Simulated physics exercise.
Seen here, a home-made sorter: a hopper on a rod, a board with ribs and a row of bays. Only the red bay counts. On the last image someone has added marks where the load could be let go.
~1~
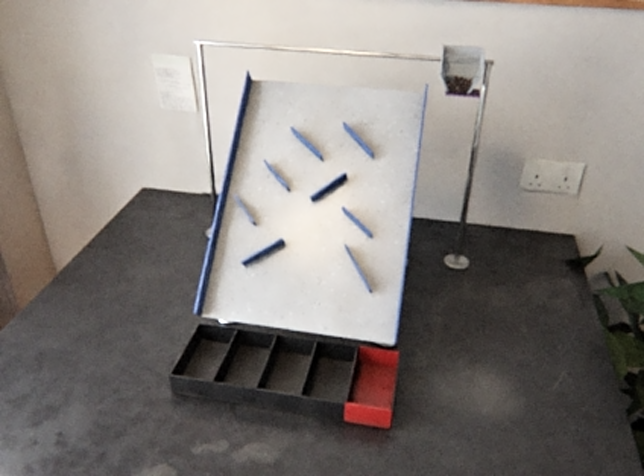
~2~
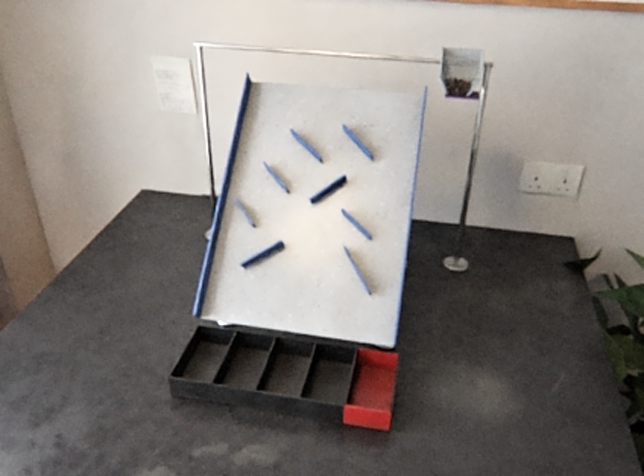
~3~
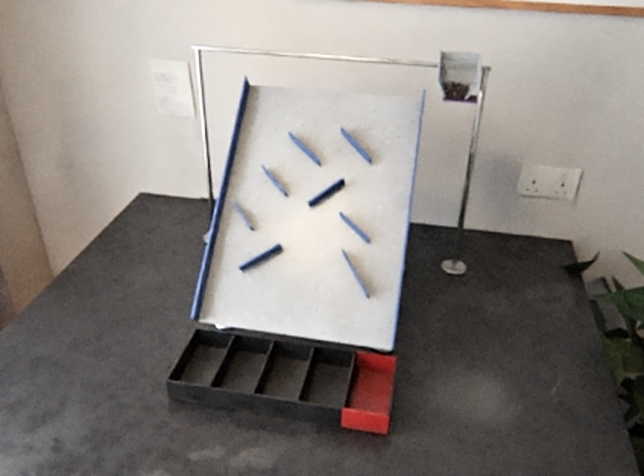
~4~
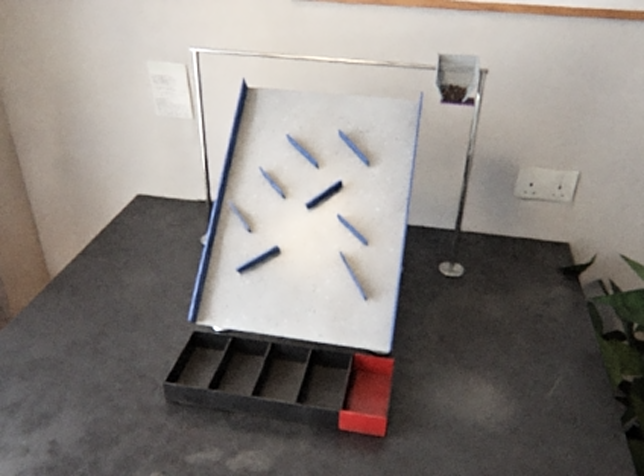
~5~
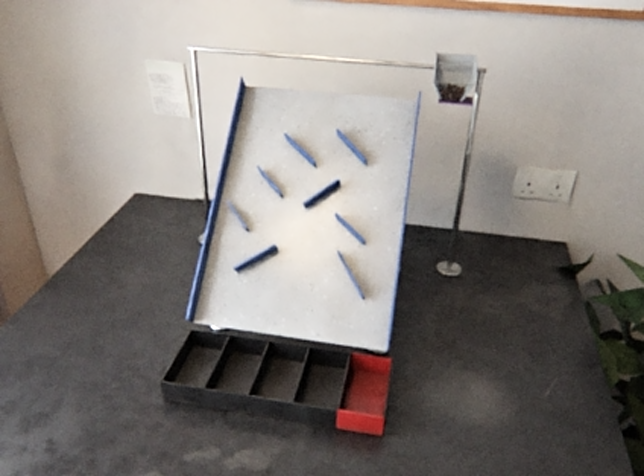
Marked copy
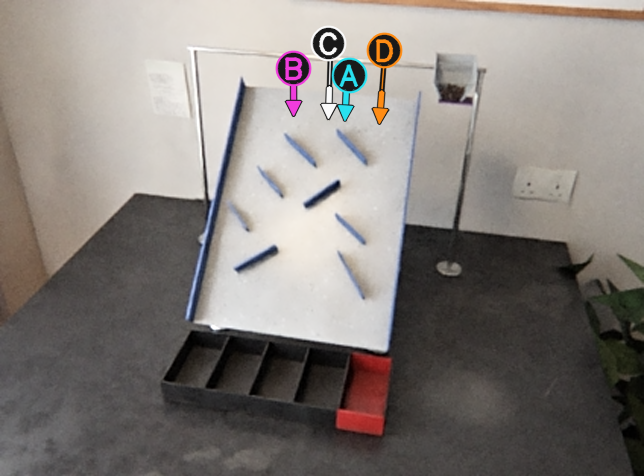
Nothing moved apart from a slight drift of the view, with the small hopper staying up on its rod above a tilted white board with blue ribs and a row of black bays ending in red.
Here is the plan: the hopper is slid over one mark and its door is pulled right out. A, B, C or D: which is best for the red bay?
D beats the others.
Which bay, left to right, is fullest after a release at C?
The first.
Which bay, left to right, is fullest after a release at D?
The fifth from the left.
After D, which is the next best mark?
A it is.
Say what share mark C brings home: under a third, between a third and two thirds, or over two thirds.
It is under a third.
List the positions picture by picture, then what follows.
Hopper (459, 83), allspice berries, door shut, in the first frame.
Ribs (291, 129) to (321, 157), (343, 124) to (372, 155), (264, 162) to (287, 189), in the second frame.
Ribs (307, 202) to (343, 177), (232, 199) to (250, 226), (340, 211) to (369, 239), in the third frame.
Ribs (235, 269) to (278, 245), (340, 251) to (365, 297), in the fourth frame.
Red bay (360, 422), number 5 of 5 from the left, in the fifth frame.
On the marked copy, mark A meets the board at (345, 115); mark B meets the board at (293, 110); mark C meets the board at (328, 113); mark D meets the board at (379, 118).
With A, roughly half in the red bay, roughly a third in other bays, about a tenth outside the box.
With B, about a tenth in the red bay, the larger part in other bays, just a few outside the box.
With C, roughly a quarter in the red bay, the larger part in other bays.
With D, almost all in the red bay, about a tenth outside the box.
